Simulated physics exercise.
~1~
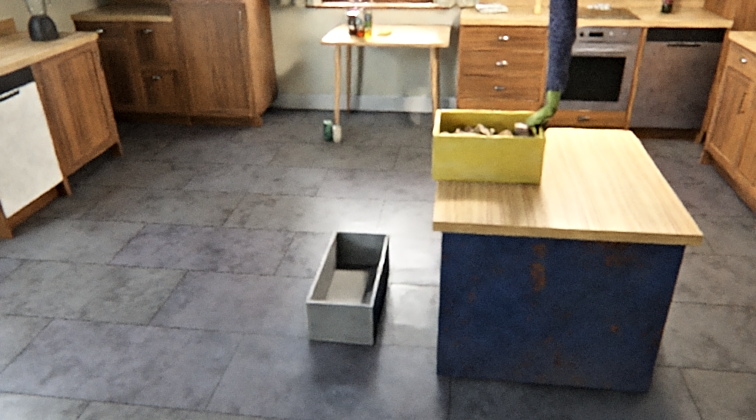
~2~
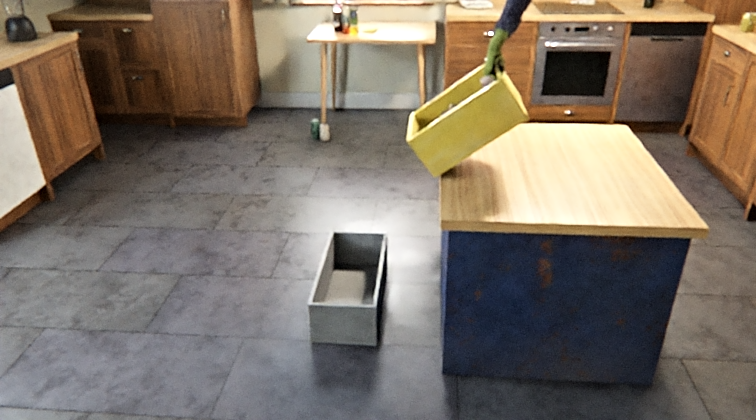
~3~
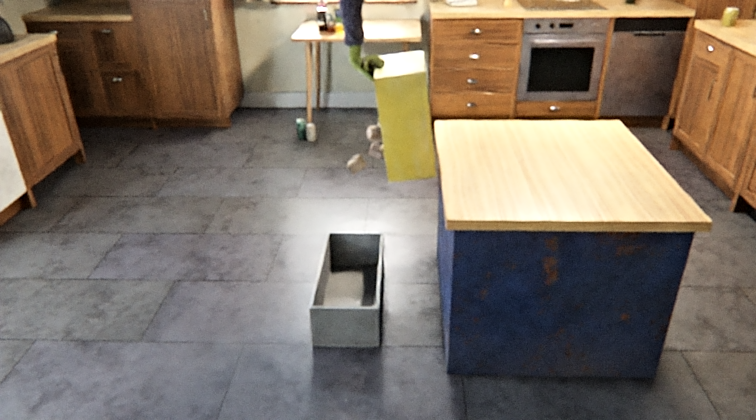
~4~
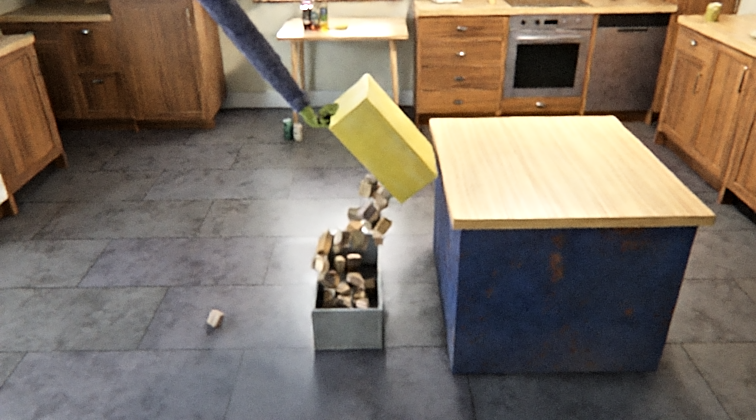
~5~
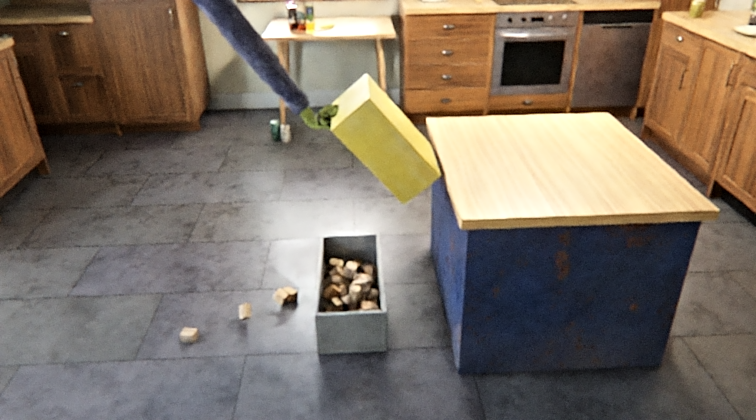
Yellow tote being tipped off a bench by a gloved hand, wooden blocks tumbling into a grey trough, a few scattering left.
